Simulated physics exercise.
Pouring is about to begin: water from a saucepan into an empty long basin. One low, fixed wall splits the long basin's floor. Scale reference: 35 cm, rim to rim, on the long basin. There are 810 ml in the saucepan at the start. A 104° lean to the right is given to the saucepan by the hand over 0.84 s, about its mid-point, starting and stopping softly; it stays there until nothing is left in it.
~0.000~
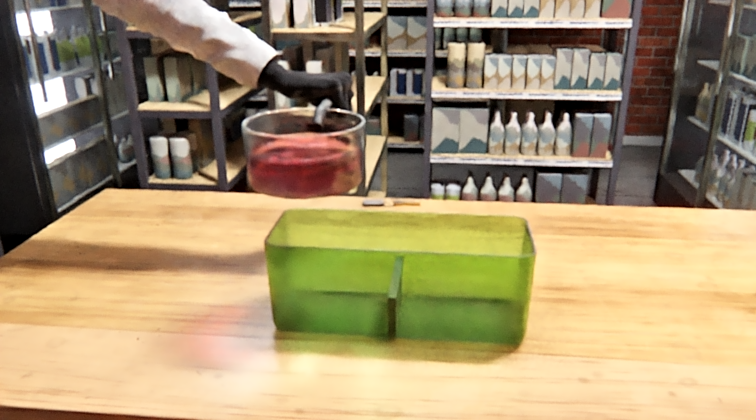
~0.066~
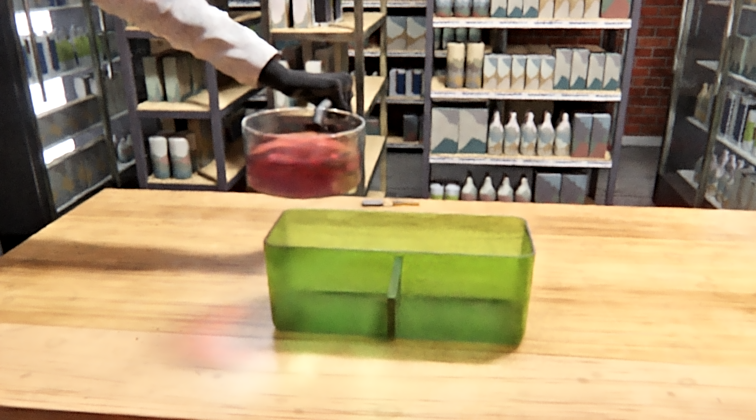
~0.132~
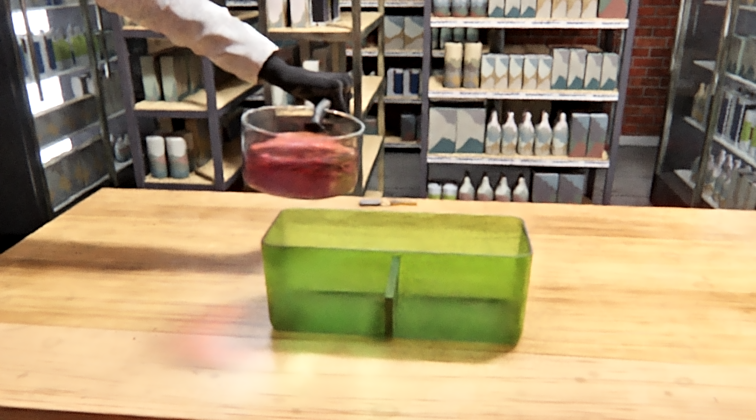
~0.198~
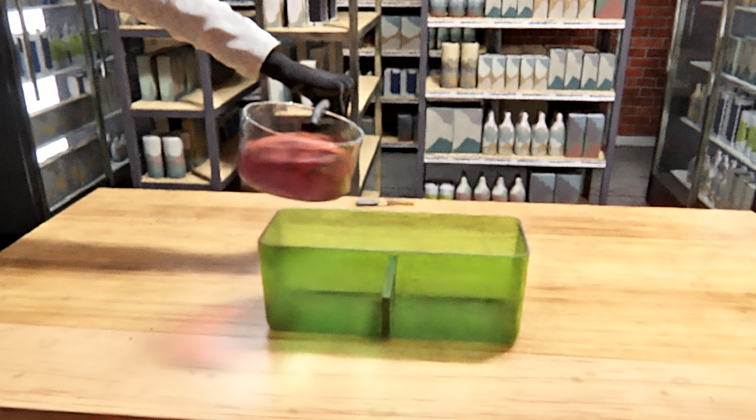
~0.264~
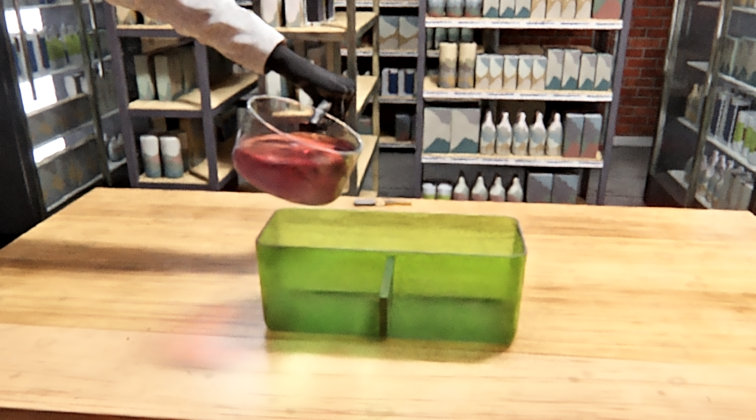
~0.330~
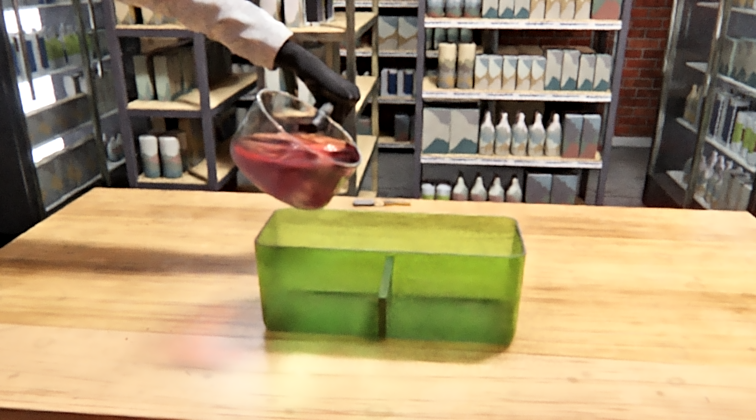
A black-gloved hand on a pale-sleeved arm reaches in from the upper left, holding a clear pan of red liquid above a wooden table, seen from the front and slightly above. Below sits an empty, translucent green basin with a low divider, before shelves of bottles and boxes. The pan tilts smoothly to the right, its liquid shifting, while the view drifts very slightly.
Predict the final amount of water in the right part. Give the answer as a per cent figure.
The right part ends with roughly 44 per cent.
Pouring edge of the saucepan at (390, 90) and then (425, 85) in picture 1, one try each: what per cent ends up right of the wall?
I'd expect close to 95 per cent and then close to 95 per cent.
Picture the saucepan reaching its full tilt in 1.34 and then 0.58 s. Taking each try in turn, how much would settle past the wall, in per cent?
Respectively about 55 and 30 percent.
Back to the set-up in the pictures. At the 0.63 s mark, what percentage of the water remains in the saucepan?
Around 36 percent.
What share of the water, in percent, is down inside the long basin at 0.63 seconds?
I'd estimate some 38 percent of the liquid.
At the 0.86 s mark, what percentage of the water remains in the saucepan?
9 per cent or thereabouts.
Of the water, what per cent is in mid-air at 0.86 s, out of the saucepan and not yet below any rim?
It comes to some 5 percent of the total.
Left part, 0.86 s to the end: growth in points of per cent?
14 %.
After 0.63 s the tilt is 89° and 36 per cent is still to pour, 12 is left of the wall and 26 right of it.
After 0.86 s the tilt is 104° and 9 per cent is still to pour, 43 is left of the wall and 44 right of it.
After 1.09 s the tilt is 104° and 1 per cent is still to pour, 54 is left of the wall and 44 right of it.
After 1.34 s the tilt is 104° and 0 per cent is still to pour, 56 is left of the wall and 44 right of it.
In the end 56 per cent lies left of the wall, 44 right of it and 0 outside.
